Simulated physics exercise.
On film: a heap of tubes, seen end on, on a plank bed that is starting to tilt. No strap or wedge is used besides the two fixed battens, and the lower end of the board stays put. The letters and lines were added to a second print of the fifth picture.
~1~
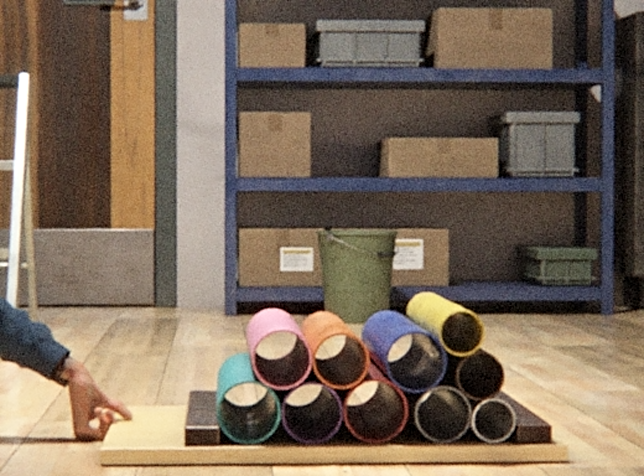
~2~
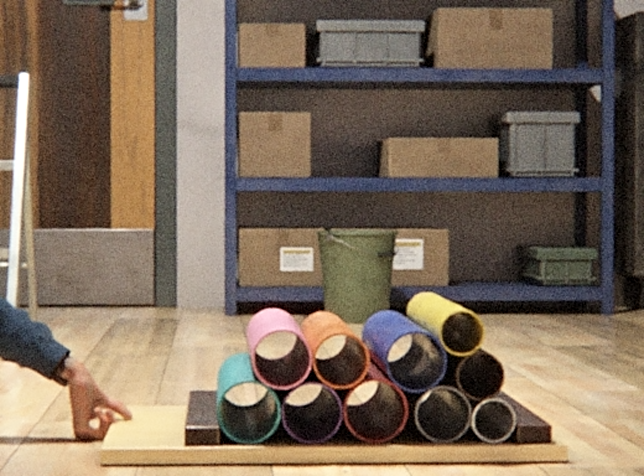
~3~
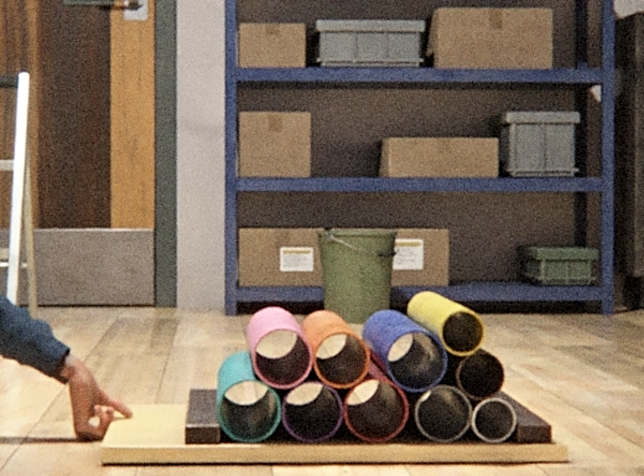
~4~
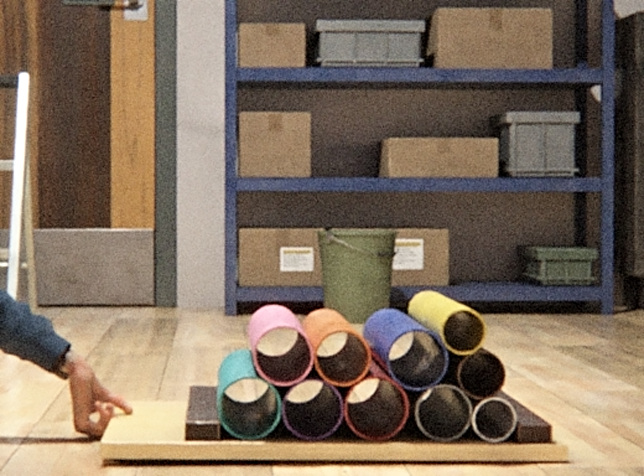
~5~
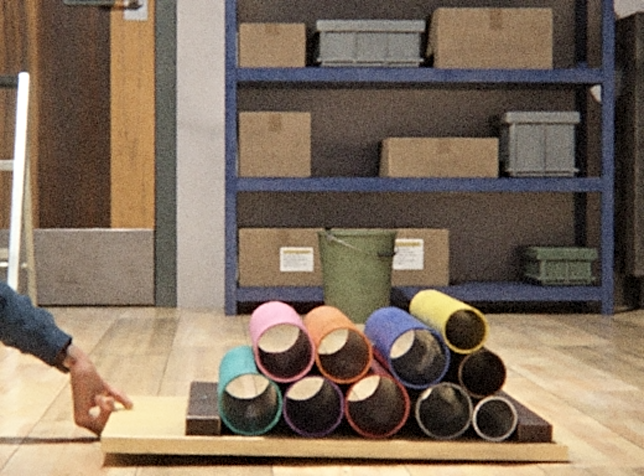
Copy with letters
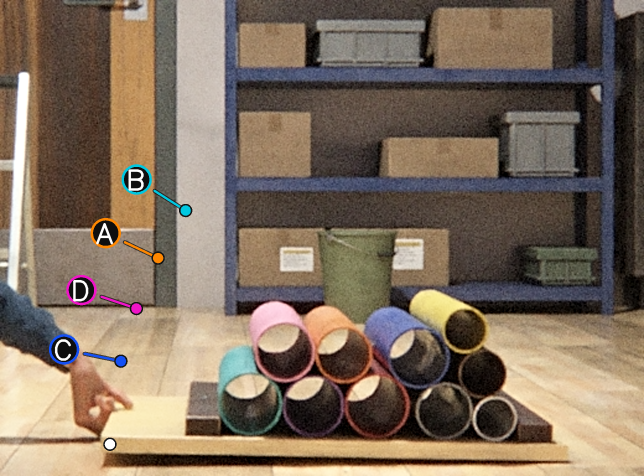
The clip opens on a stack of colourful tubes seen end on, resting on a plank bed before blue shelves, with a hand at the board's left end. The tubes stay piled together as the hand raises that end very slightly, and the board takes on a faint tilt.
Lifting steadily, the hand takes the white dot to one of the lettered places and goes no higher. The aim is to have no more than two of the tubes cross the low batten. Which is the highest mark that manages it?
No higher than D.
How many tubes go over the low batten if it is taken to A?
At A the number is three.
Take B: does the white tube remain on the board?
Yes.
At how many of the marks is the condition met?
Two of them.
On the marked copy, A at (158, 258); B at (186, 211); C at (121, 362); D at (136, 308); the white dot at (110, 444).
Following D. Soon after the start, board at 14°.
Later, board at 19°.
In the end, board at 19°, two over the low batten (brown, yellow).
As for the rest, A three over the low batten (brown, blue, yellow); B three over the low batten (brown, blue, yellow); C two over the low batten (brown, yellow).
